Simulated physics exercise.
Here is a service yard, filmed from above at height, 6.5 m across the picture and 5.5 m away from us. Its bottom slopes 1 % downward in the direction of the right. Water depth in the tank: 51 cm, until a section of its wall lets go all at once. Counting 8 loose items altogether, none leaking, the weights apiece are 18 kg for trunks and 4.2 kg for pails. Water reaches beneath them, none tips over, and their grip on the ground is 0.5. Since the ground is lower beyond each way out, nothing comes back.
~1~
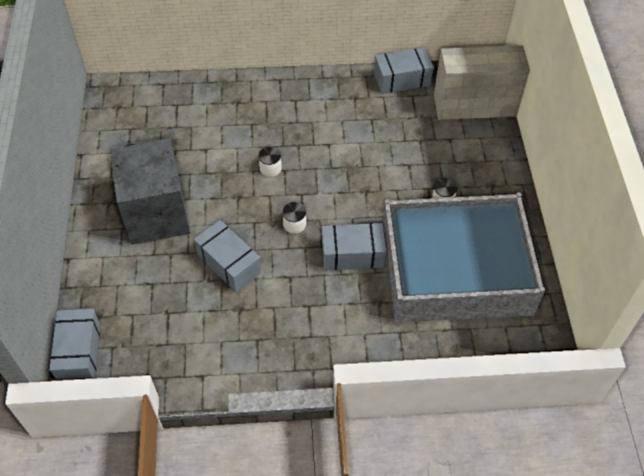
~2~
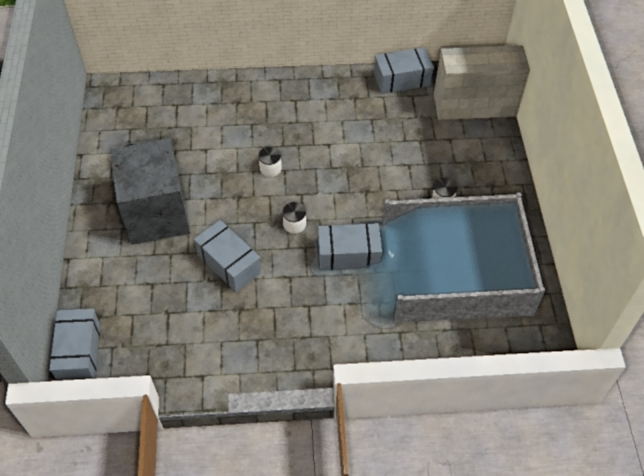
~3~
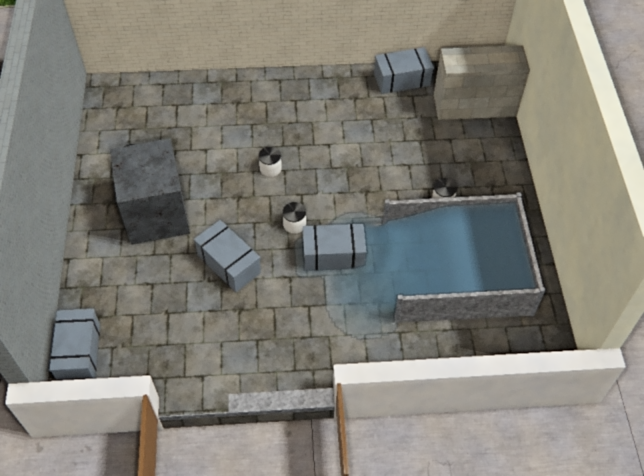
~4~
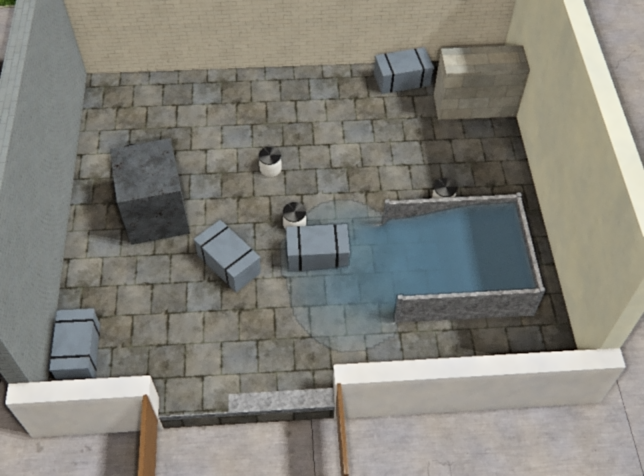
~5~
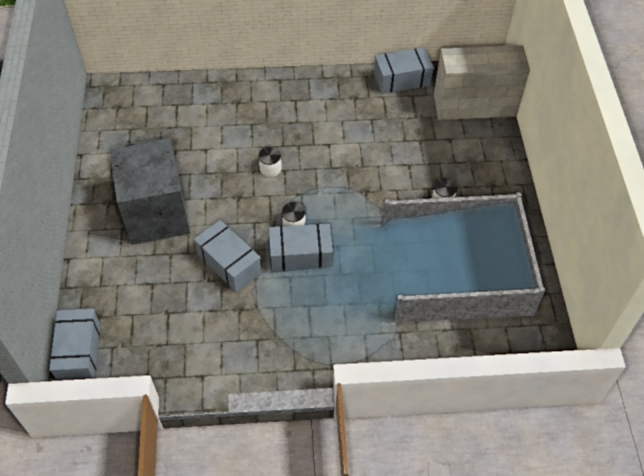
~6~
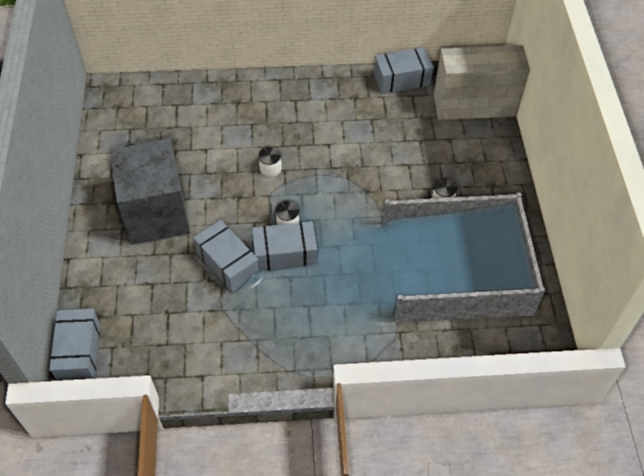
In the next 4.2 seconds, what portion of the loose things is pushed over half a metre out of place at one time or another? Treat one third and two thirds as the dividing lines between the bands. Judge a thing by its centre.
I'd guess the moved share is a medium one, a third to two thirds.
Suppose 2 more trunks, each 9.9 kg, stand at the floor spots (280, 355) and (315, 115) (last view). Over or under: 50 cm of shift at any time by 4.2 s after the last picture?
Well, in turn they are above that and below that.
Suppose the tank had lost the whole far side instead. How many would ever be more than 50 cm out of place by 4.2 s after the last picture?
Then 2 of them would.
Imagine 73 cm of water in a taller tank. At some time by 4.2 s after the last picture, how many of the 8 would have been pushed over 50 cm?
You'd get 5 in that case.
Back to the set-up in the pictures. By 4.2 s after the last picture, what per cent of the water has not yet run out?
Remaining: Approx. 86 per cent.
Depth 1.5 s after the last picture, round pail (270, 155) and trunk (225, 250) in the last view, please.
3 and 5 cm.
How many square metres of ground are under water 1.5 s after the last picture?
Near 18 m2 in all.
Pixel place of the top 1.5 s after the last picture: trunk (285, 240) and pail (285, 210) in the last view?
Roughly (202, 208), then roughly (183, 150).
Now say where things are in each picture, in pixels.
The first picture shows a trunk at (354, 239) rests on the ground; a pail at (294, 212), on the bottom; water covers 2.3 m2; 0 of 8 have shifted.
The second picture shows a trunk at (349, 239) rests on the ground, 5 cm from its start; a pail at (294, 212) rests on the ground; water covers 2.9 m2; 1 of 8 have shifted.
The third picture shows a trunk at (334, 239) rests on the ground, 25 cm from its start; a pail at (294, 212), on the bottom; 3.7 m2 under water; 1 of 8 have shifted.
The fourth picture shows a trunk at (318, 240) rests on the ground, 47 cm from its start; a pail at (294, 212), on the bottom; 4.7 m2 under water; 1 of 8 have shifted.
The fifth picture shows a trunk at (300, 240) rests on the ground, 69 cm from its start; a pail at (293, 212), on the bottom; 5.9 m2 under water; 1 of 8 have shifted.
The sixth picture shows a trunk at (284, 239), on the bottom, 90 cm from its start; a pail at (287, 210) rests on the ground, 10 cm from its start; water covers 7.1 m2; 2 of 8 have shifted.
Then, 0.4 s after the last picture 2 of 8 are over 50 cm from their spots; 1 afloat.
Then, 1.5 s after the last picture 4 of 8 are over 50 cm from their spots; 2 afloat.
Then, 2.8 s after the last picture 4 of 8 are over 50 cm from their spots; 2 afloat.
Then, 4.2 s after the last picture 5 of 8 are over 50 cm from their spots, and 5 have been at some point; 2 afloat.
